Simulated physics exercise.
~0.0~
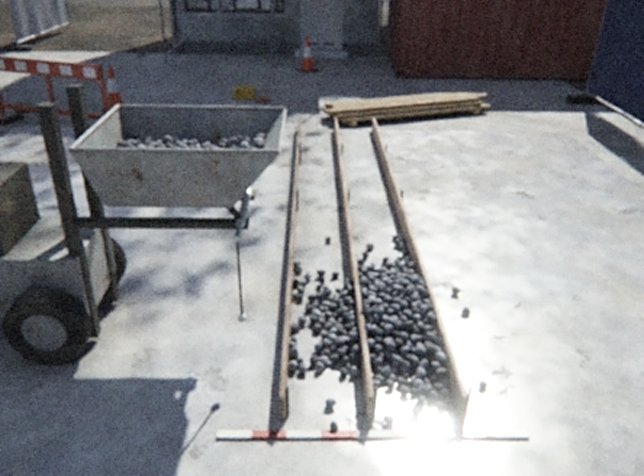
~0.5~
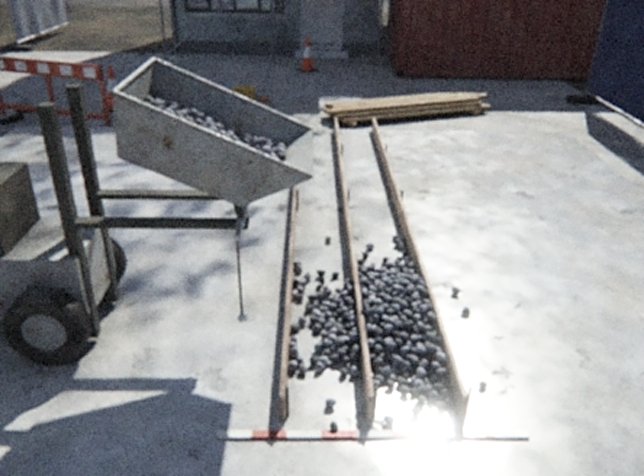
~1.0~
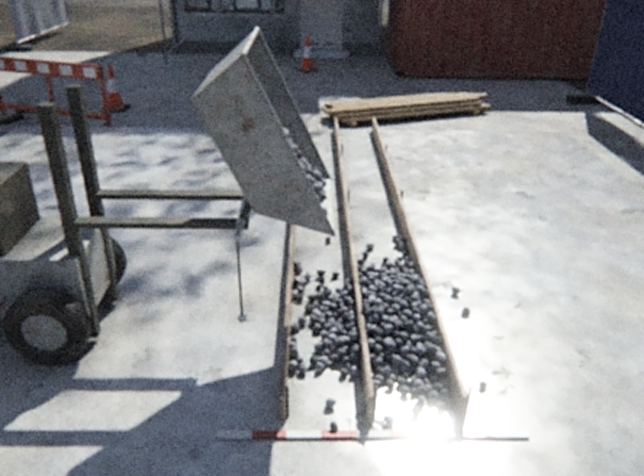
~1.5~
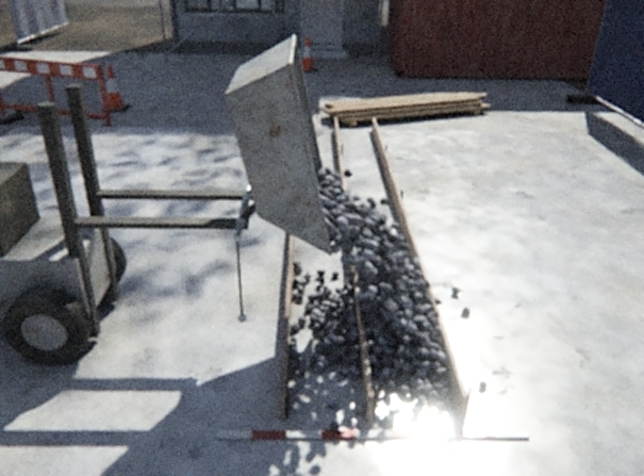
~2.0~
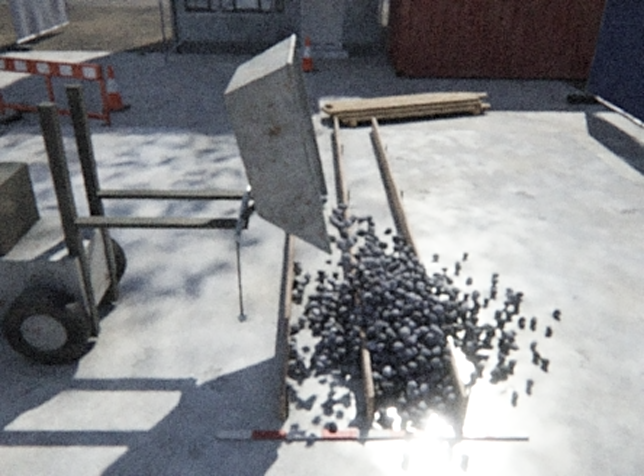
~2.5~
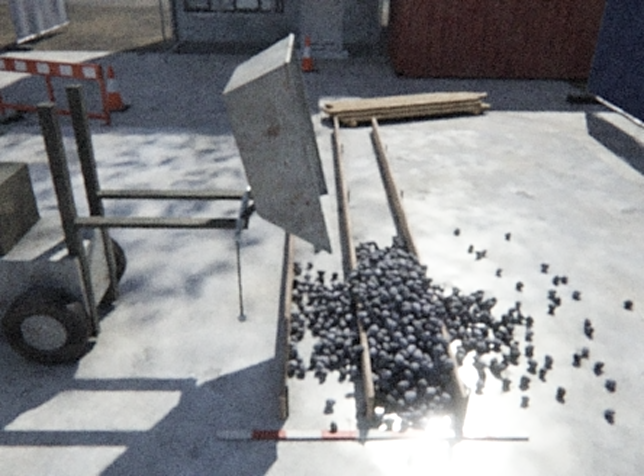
A forklift, only partly in view at the left, holds a grey metal skip of dark round stones on a sunlit concrete yard, seen from above. To the right, three long boards form two bays with stones already lying between them, mostly in the far one, while planks, a barrier and a red container stand behind. The skip tips steeply to the right, and its stones slide to the lip, then pour onto the heap. They pile up and spill over the right-hand board, scattering across the concrete. Finally the skip hangs tilted above a larger heap.
